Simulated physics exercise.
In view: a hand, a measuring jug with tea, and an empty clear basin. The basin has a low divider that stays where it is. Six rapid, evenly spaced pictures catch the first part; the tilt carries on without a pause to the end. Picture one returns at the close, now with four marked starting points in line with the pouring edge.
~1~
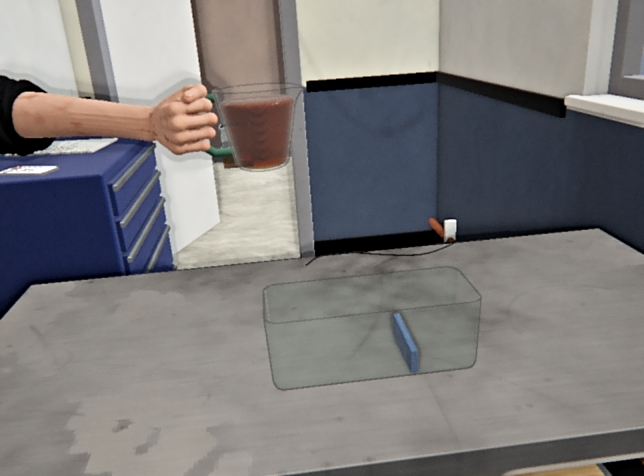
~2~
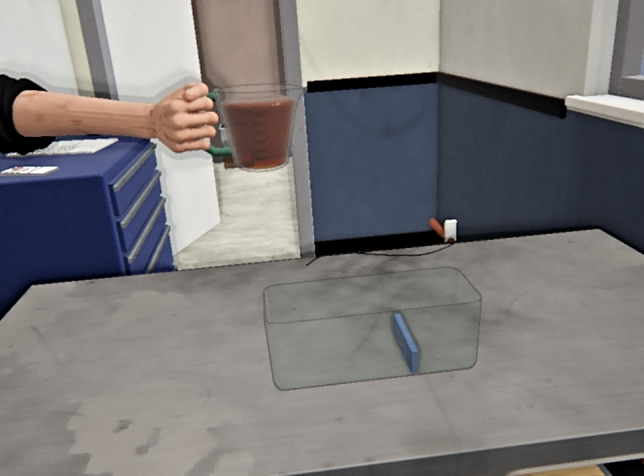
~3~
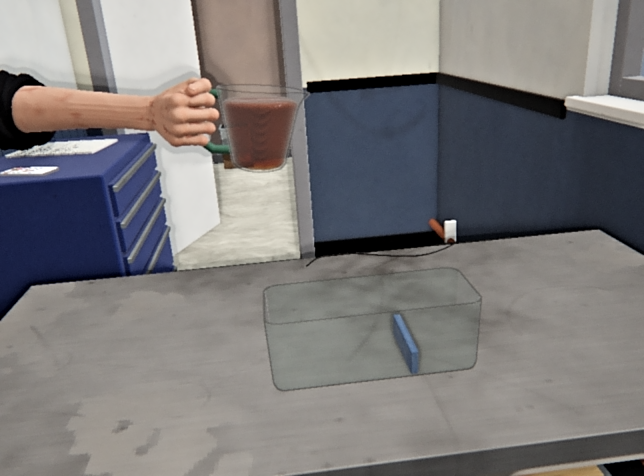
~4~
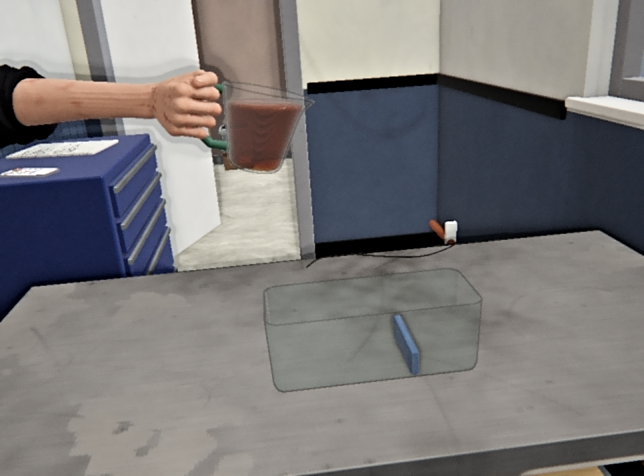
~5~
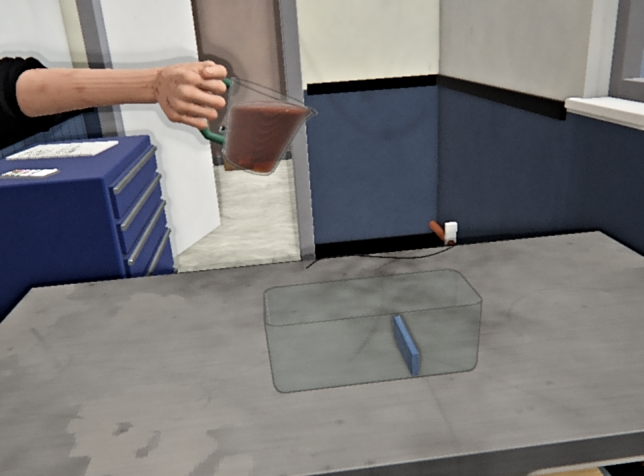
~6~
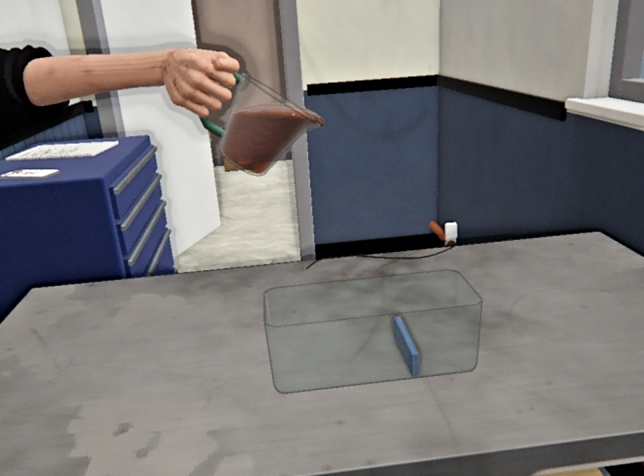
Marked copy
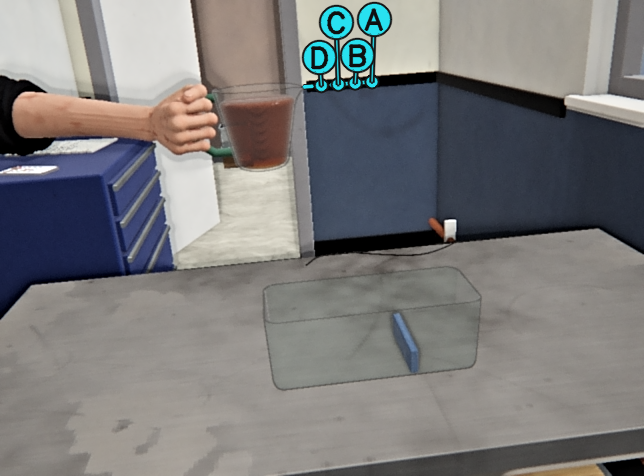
In a room with a grey table, a hand held a clear jug of reddish-brown liquid above and left of a clear basin, then steadily tilted it rightward until the liquid reached the lip.
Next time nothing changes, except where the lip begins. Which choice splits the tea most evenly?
Use spot C.
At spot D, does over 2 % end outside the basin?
Yes, it does.
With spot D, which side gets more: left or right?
More ends on the left.
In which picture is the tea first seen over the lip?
In picture 6.
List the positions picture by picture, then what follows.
In the first frame, upright, lip at (304, 86); basin from (273, 387) to (476, 363); top of the wall at (405, 331); nothing has left yet.
In the second frame, upright, lip at (305, 88); nothing has left yet.
In the third frame, tipped about 6°, lip at (308, 93); nothing has left yet.
In the fourth frame, tipped about 14°, lip at (313, 101); nothing has left yet.
In the fifth frame, tipped about 25°, lip at (317, 112); nothing has left yet.
In the sixth frame, tipped about 36°, lip at (319, 125); tea is over the lip, down to (319, 125).
On the marked copy, A at (372, 81); B at (355, 83); C at (338, 84); D at (321, 85).
With A, about 21 % ends left of the wall and 73 % right of it; 7 % is lost outside.
With B, about 23 % ends left of the wall and 71 % right of it; 6 % is lost outside.
With C, about 54 % ends left of the wall and 41 % right of it; 5 % is lost outside.
With D, about 73 % ends left of the wall and 15 % right of it; 12 % is lost outside.
